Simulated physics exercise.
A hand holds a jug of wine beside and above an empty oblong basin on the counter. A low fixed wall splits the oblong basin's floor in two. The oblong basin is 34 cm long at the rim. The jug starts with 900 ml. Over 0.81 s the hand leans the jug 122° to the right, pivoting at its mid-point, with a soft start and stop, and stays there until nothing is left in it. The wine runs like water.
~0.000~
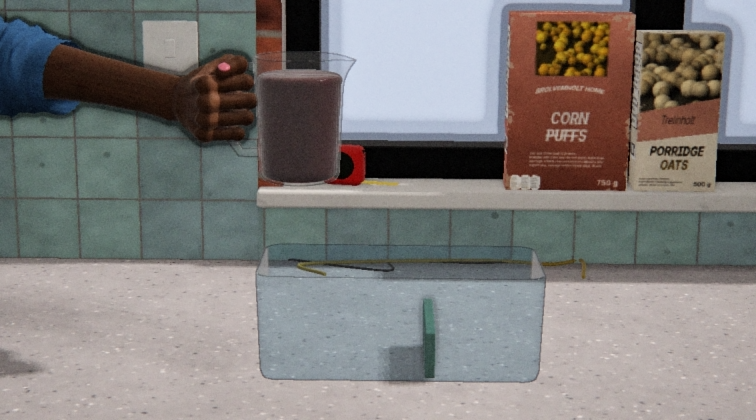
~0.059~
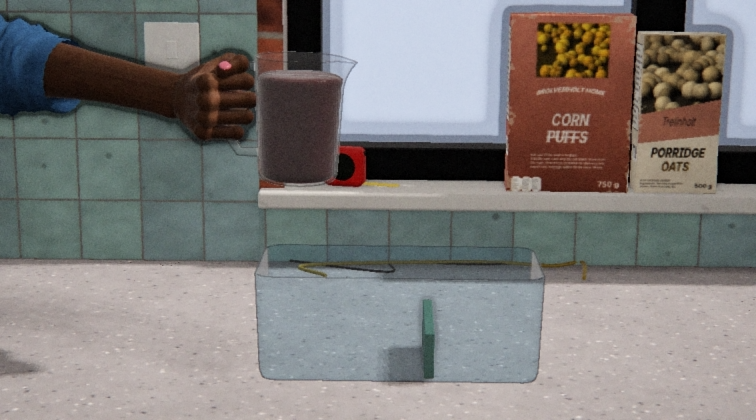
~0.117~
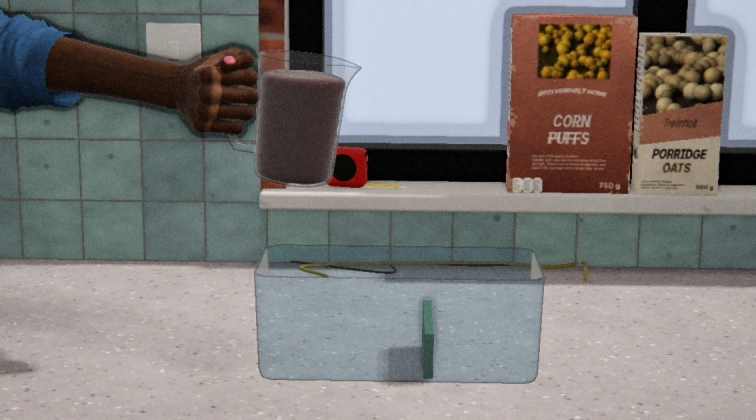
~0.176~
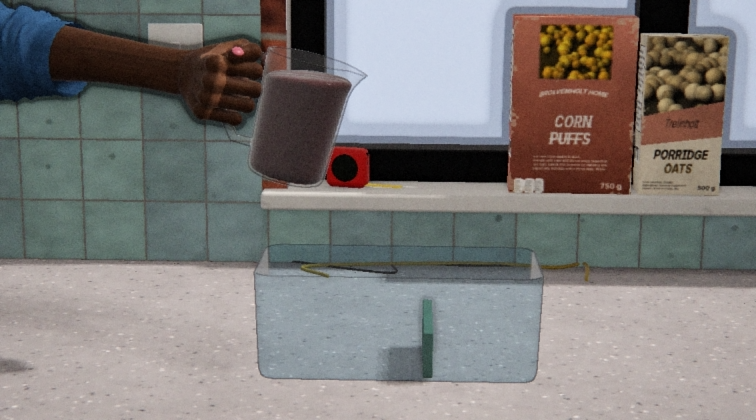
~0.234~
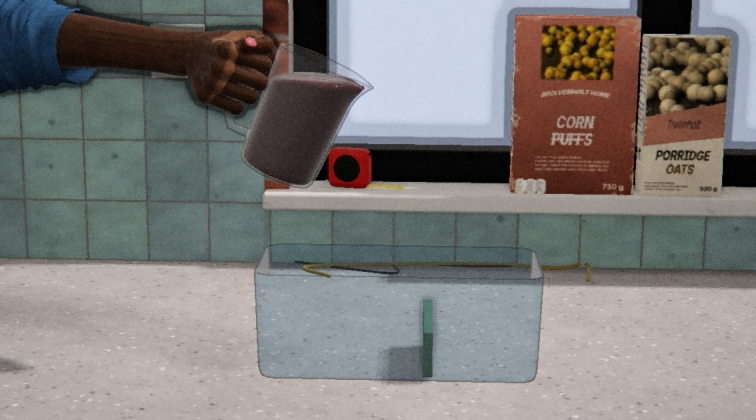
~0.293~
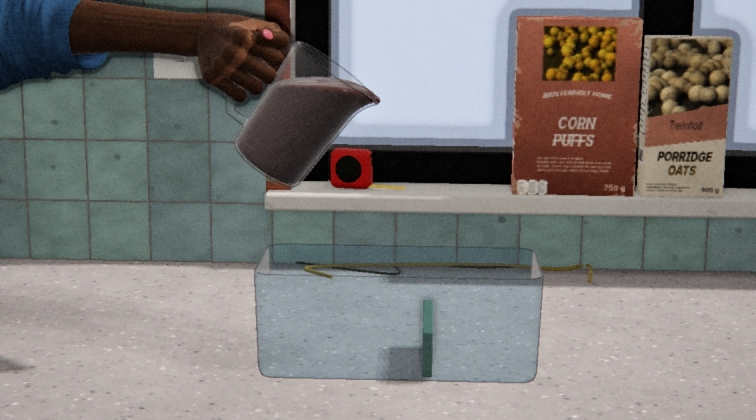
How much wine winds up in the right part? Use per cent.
About 26 per cent.
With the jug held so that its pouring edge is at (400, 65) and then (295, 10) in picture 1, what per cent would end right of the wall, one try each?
In turn about 85 and 5 per cent.
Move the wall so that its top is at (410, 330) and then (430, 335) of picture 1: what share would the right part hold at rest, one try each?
In turn about 60 and 30 per cent.
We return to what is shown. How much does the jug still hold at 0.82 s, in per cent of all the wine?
About 7 per cent.
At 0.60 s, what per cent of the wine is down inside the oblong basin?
Some 16 per cent.
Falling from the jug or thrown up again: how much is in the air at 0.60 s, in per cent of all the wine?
Some 28 per cent.
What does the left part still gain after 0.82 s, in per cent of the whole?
About 14 per cent.
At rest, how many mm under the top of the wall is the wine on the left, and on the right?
Some 36 mm on the left and 44 mm on the right.
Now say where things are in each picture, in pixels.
It leans 0°; its right rim is at (356, 59); the wine meets the walls at (258, 75) and (344, 76); the oblong basin's rim runs from (261, 261) to (540, 264); the wall's top is at (429, 317), in the first frame.
It leans 2°; its right rim is at (357, 61); the wine meets the walls at (258, 75) and (344, 77), in the second frame.
It leans 6°; its right rim is at (361, 66); the wine meets the walls at (263, 73) and (346, 79), in the third frame.
It leans 14°; its right rim is at (367, 75); the wine meets the walls at (266, 74) and (354, 82), in the fourth frame.
It leans 24°; its right rim is at (374, 87); the wine meets the walls at (261, 100) and (365, 85), in the fifth frame.
It leans 35°; its right rim is at (379, 103); the wine meets the walls at (257, 107) and (368, 92); 1 per cent is over the edge, in the sixth frame.
After 0.60 s the tilt is 103° and 57 per cent is still to pour, 2 is left of the wall and 14 right of it.
After 0.82 s the tilt is 122° and 7 per cent is still to pour, 52 is left of the wall and 26 right of it.
After 1.06 s the tilt is 122° and 0 per cent is still to pour, 64 is left of the wall and 26 right of it.
After 1.31 s the tilt is 122° and 0 per cent is still to pour, 66 is left of the wall and 26 right of it.
In the end 66 per cent lies left of the wall, 26 right of it and 7 outside.
